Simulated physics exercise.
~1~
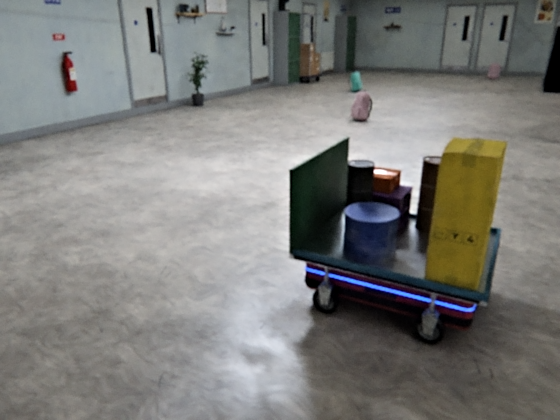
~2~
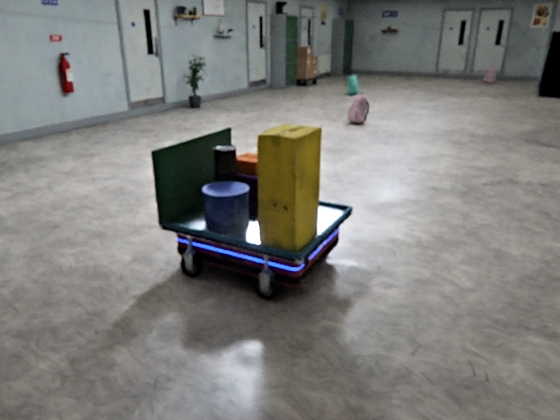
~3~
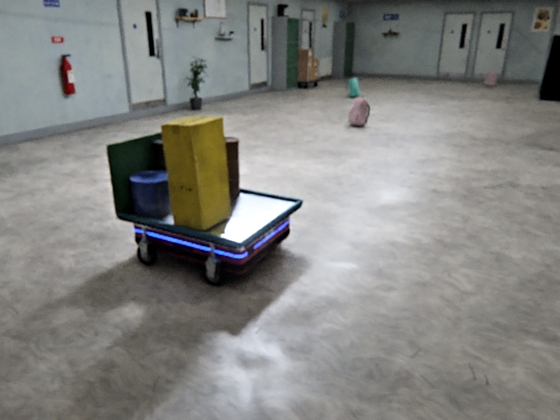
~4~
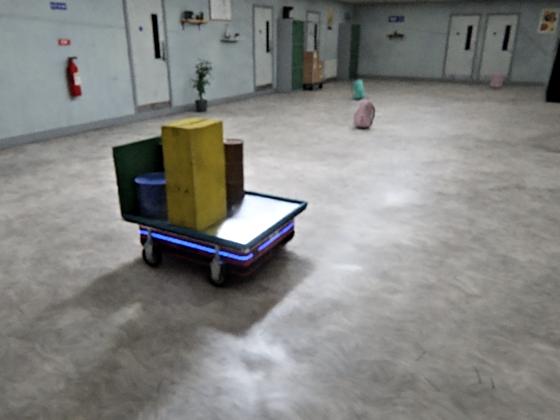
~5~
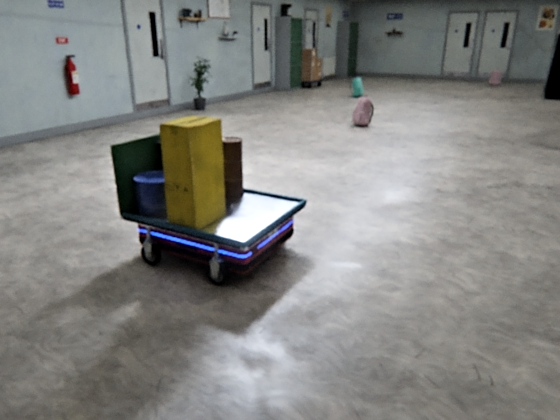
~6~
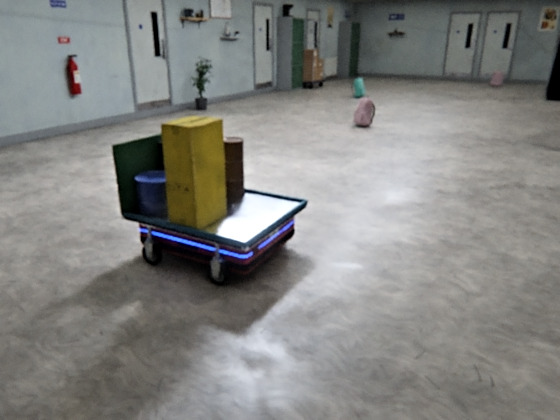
Large indoor hall, a loaded cart rolling left and stopping as its yellow box and blue pail slide towards the front board, staying upright.
